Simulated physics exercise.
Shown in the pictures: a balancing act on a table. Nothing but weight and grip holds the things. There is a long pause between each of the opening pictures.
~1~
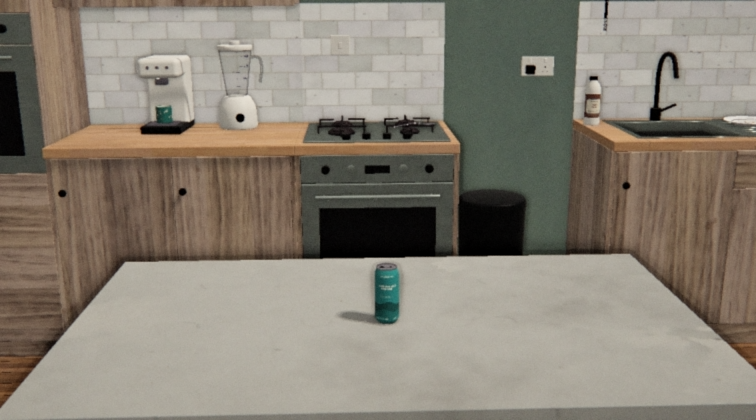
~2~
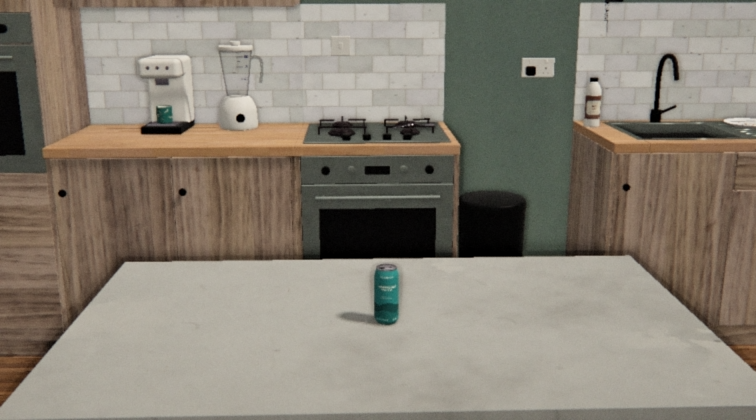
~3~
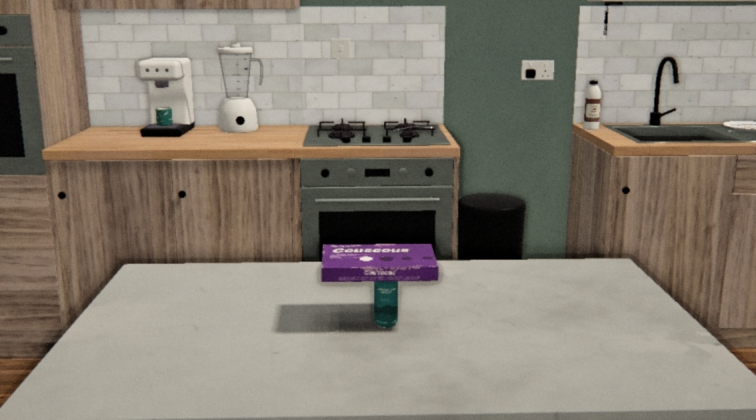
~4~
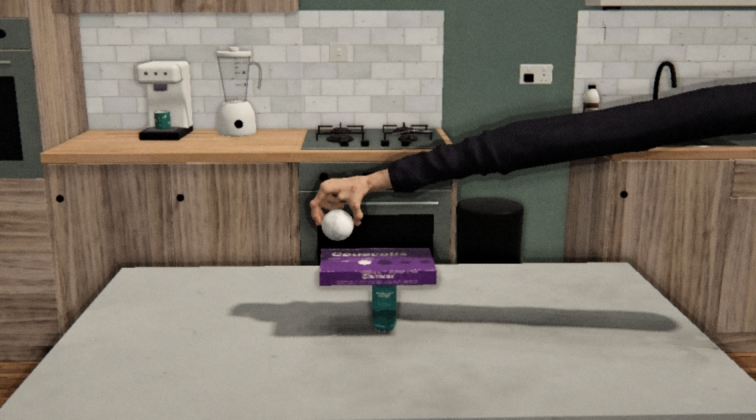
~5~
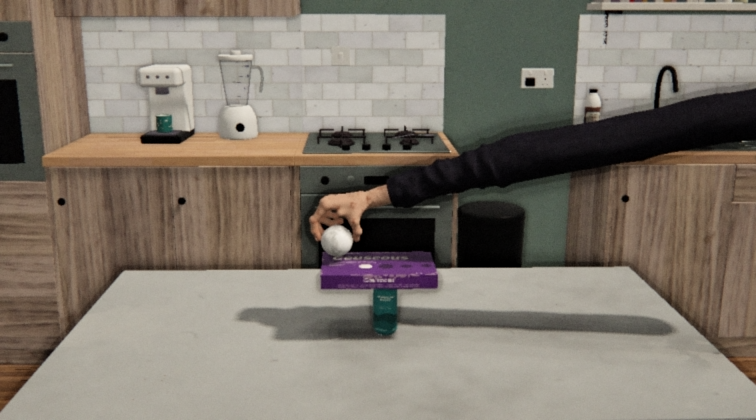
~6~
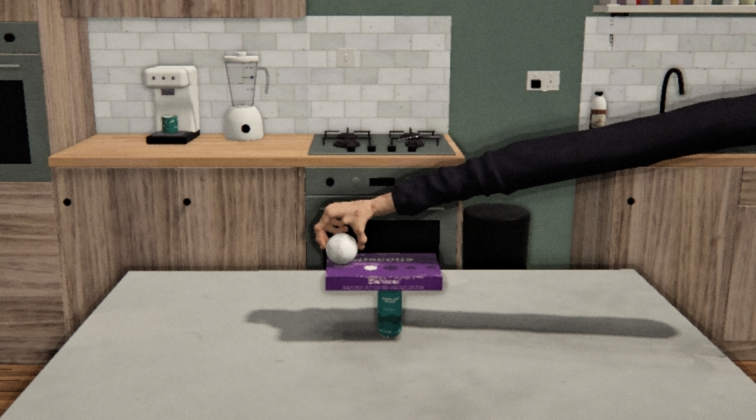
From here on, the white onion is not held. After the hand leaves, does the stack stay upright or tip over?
It tips over.
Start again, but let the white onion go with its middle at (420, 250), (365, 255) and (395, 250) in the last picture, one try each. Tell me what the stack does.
With the first release it stays steady; with the second it tips over; with the third it stays steady.
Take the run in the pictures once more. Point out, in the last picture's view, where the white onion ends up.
End spot: Near (312, 318).
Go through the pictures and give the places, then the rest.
The last thing is not in view yet, in the first frame.
The last thing is not in view yet, in the second frame.
The last thing is not in view yet; purple packet (379, 262), in the third frame.
Coming down; white onion (338, 224); purple packet (377, 266), in the fourth frame.
Coming down; white onion (337, 240); purple packet (378, 270), in the fifth frame.
Set down, still held; white onion (342, 248); purple packet (383, 271), in the sixth frame.
Then, 0.40 s later than the last frame, white onion now fallen; purple packet on its side.
Then, 0.80 s later than the last frame, purple packet now fallen.
When it is over, fallen, purple packet and white onion; turquoise can as before. End places, in pixels of the last picture, white onion near (313, 318). The stack comes apart.
